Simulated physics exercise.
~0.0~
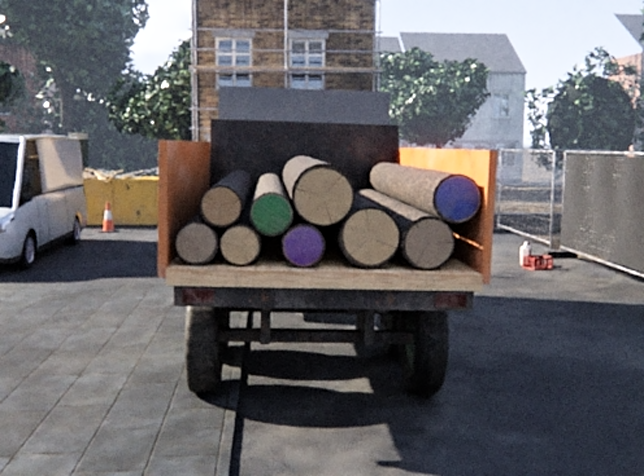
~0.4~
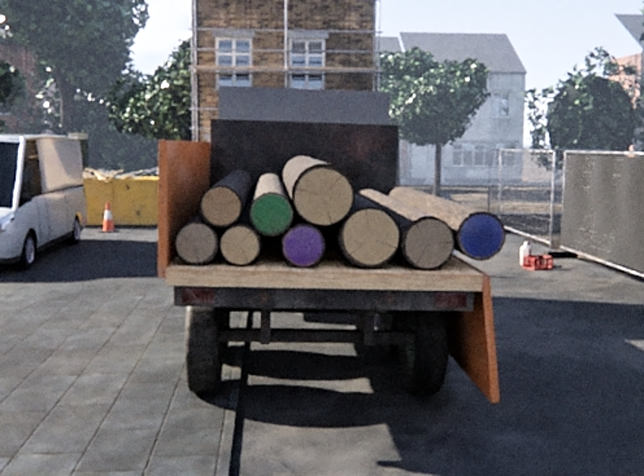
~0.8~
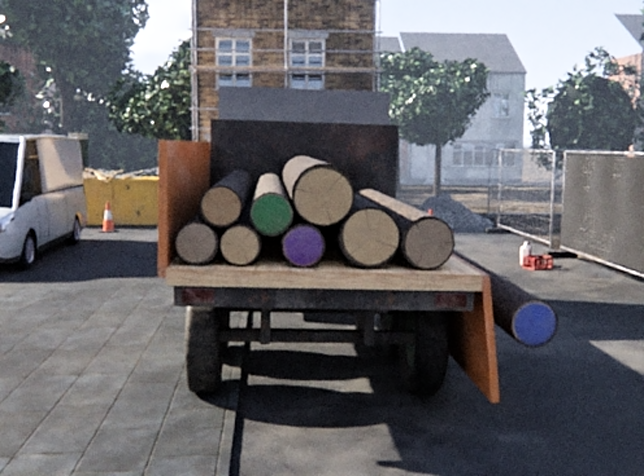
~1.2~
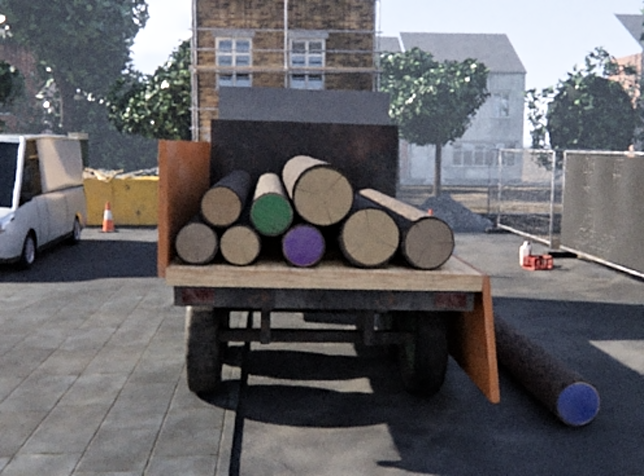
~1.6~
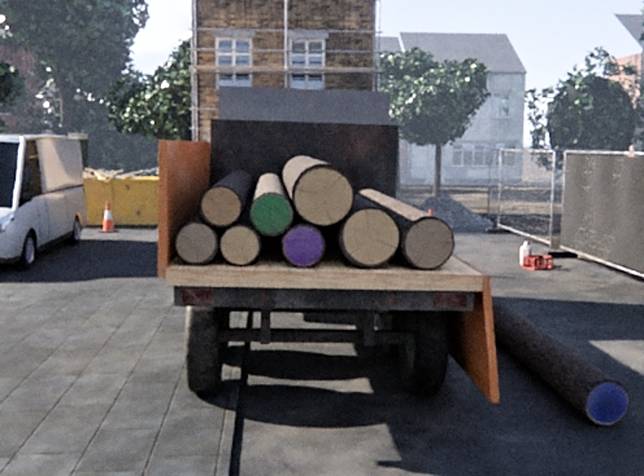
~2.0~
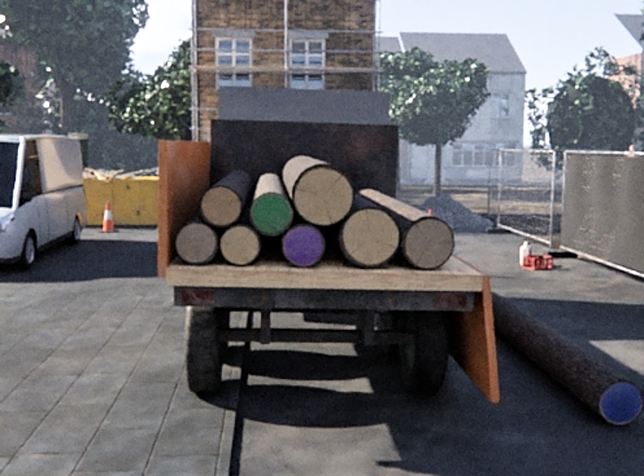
A parked lorry stood with its back to us, stacked with logs, when its right side board dropped open and the blue-ended log rolled off that side onto the ground, edging farther right while the green, purple and other logs stayed on the deck.
